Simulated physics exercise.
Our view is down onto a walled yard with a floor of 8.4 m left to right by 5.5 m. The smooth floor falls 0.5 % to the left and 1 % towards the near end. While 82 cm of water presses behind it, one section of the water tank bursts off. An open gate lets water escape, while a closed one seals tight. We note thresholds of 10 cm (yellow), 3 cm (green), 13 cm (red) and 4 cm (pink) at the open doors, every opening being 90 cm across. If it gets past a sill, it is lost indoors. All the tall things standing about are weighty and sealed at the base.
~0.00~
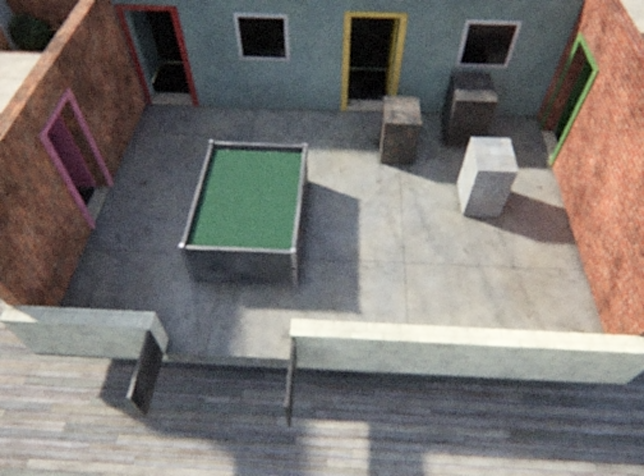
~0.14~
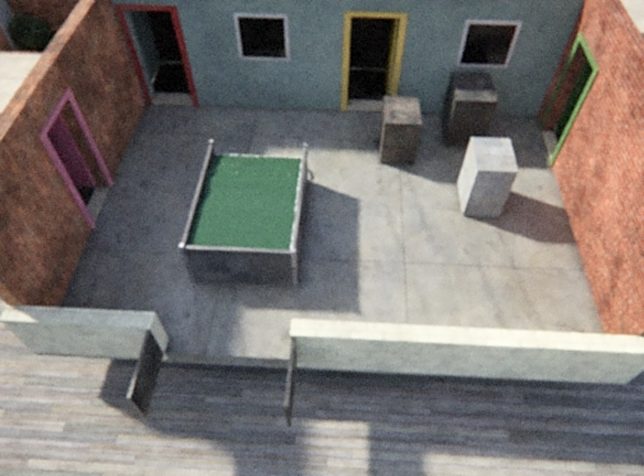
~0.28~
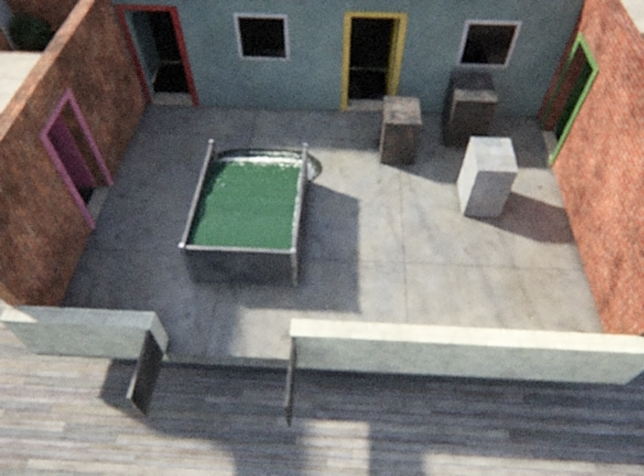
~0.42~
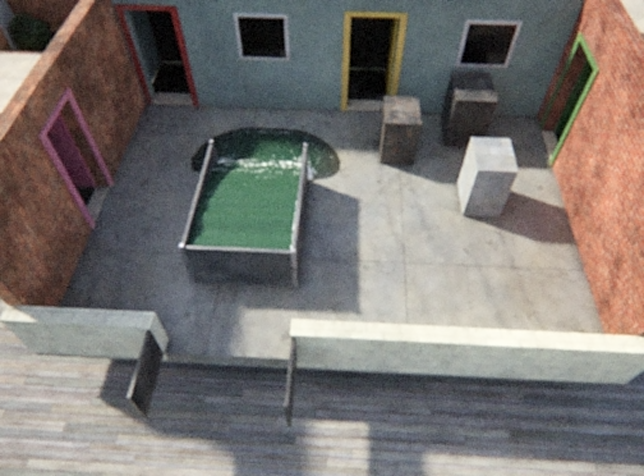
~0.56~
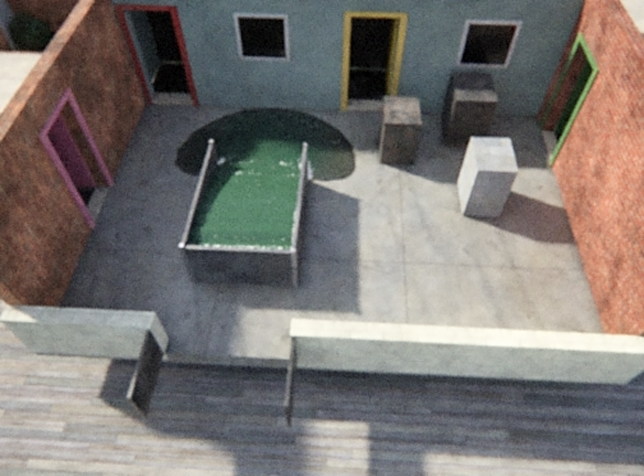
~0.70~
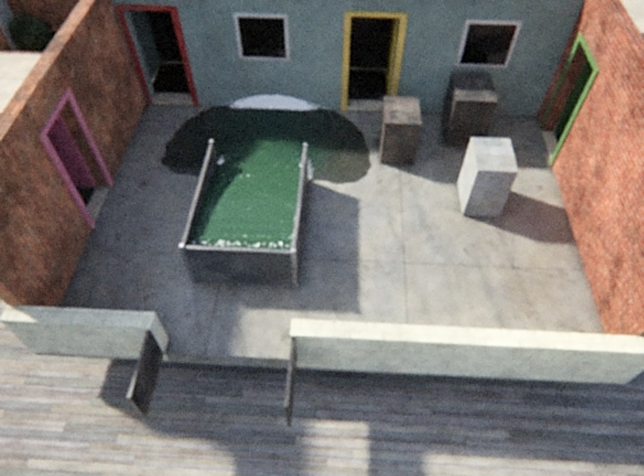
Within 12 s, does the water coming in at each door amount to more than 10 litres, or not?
At the yellow door: More than 10 litres. At the green door: More than 10 litres. At the red door: More than 10 litres. At the pink door: More than 10 litres.
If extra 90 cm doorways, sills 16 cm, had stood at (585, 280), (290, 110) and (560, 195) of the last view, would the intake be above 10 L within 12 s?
In that order: Short of it, beyond it, short of it.
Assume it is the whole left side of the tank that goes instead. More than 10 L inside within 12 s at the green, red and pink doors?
In that case, green door: Less than that, red door: More than that, pink door: More than that.
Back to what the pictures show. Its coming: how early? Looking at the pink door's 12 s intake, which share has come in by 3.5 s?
I'd put it at about 0 per cent by that point.
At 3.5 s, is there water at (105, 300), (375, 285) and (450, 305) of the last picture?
Soaked, untouched, untouched.
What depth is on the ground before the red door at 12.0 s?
Average: ~ 4.0 cm.
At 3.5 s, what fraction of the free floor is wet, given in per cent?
Covered: Roughly 60 %.
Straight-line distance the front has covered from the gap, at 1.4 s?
I'd put it close to 3.6 m.
After 1.4 s water covers 20 % of the floor and is deepest (49 cm) near (269, 110); yellow door 17 cm at the sill, 2 L in, green door not reached, red door 16 cm at the sill, 0 L in, pink door not reached.
After 2.2 s water covers 25 % of the floor and is deepest (46 cm) near (145, 106); yellow door 19 cm at the sill, 25 L in, green door not reached, red door 27 cm at the sill, 14 L in, pink door not reached.
After 3.5 s water covers 60 % of the floor and is deepest (30 cm) near (430, 121); yellow door 12 cm at the sill, 49 L in, green door 9 cm at the sill, 5 L in, red door 24 cm at the sill, 85 L in, pink door 7 cm at the sill, 1 L in.
After 7.0 s water covers 95 % of the floor and is deepest (16 cm) near (50, 332); yellow door 8 cm at the sill, 62 L in, green door 4 cm at the sill, 38 L in, red door 9 cm at the sill, 133 L in, pink door 6 cm at the sill, 18 L in.
After 12.0 s water covers 95 % of the floor and is deepest (11 cm) near (50, 332); yellow door 2 cm at the sill, 62 L in, green door 1 cm at the sill, 40 L in, red door 4 cm at the sill, 133 L in, pink door 8 cm at the sill, 34 L in.
